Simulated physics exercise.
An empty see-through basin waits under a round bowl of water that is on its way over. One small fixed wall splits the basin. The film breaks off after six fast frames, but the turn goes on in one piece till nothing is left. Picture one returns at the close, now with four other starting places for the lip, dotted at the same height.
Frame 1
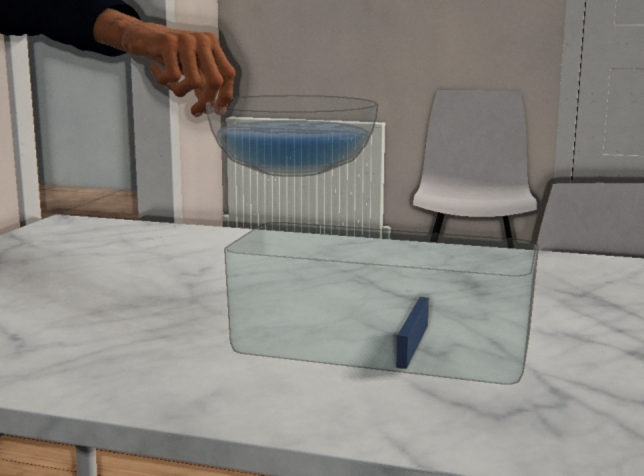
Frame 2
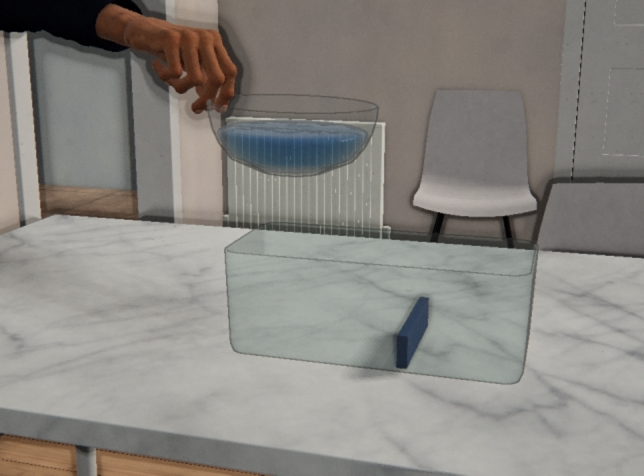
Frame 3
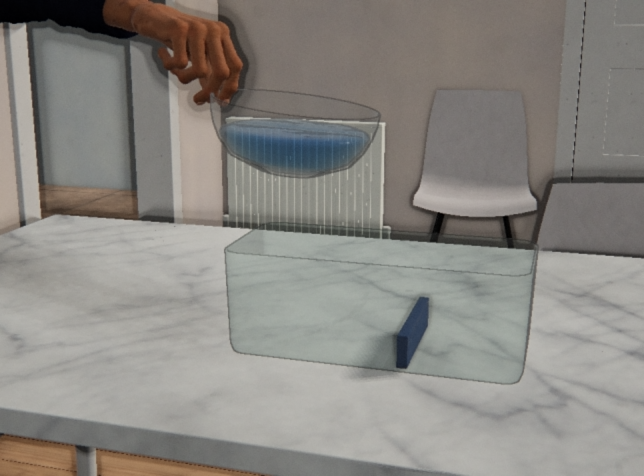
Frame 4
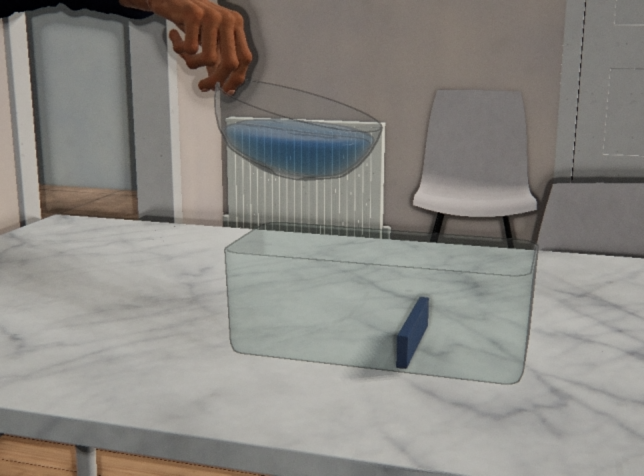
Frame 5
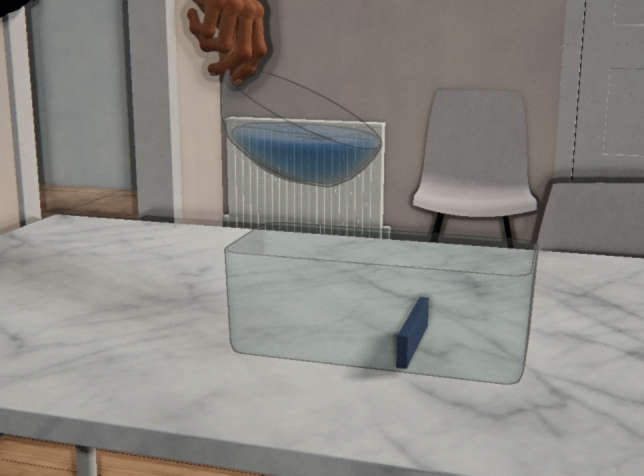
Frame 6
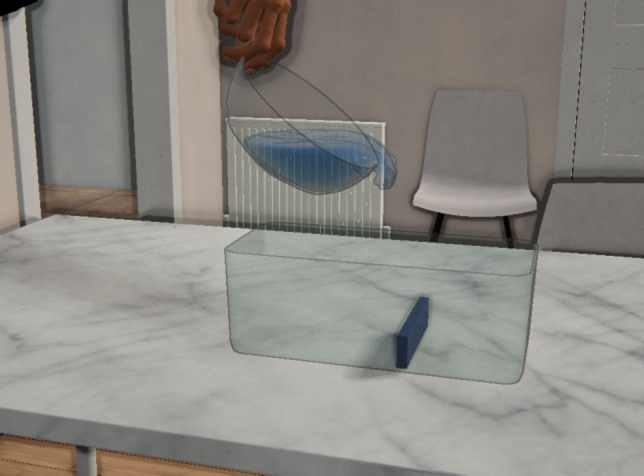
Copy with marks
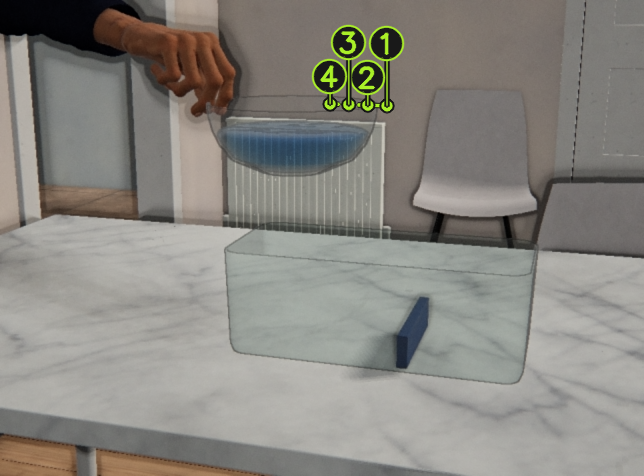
At first, a hand holds a clear round bowl of blue water level above an empty see-through basin with a small dark blue wall standing inside, on a marble counter. The hand then lifts the bowl's left side, tilting it steadily rightward, until water slips over the lowered right lip.
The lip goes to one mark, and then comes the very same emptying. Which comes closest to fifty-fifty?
Choose 1.
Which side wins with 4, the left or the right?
The left one.
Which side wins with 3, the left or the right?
The left one.
On the marked copy, 1 at (386, 105); 2 at (367, 105); 3 at (348, 104); 4 at (330, 104).
For dot 1, about 50 % ends left of the wall and 49 % right of it.
For dot 2, about 66 % ends left of the wall and 33 % right of it.
For dot 3, about 86 % ends left of the wall and 12 % right of it.
For dot 4, about 87 % ends left of the wall and 12 % right of it.
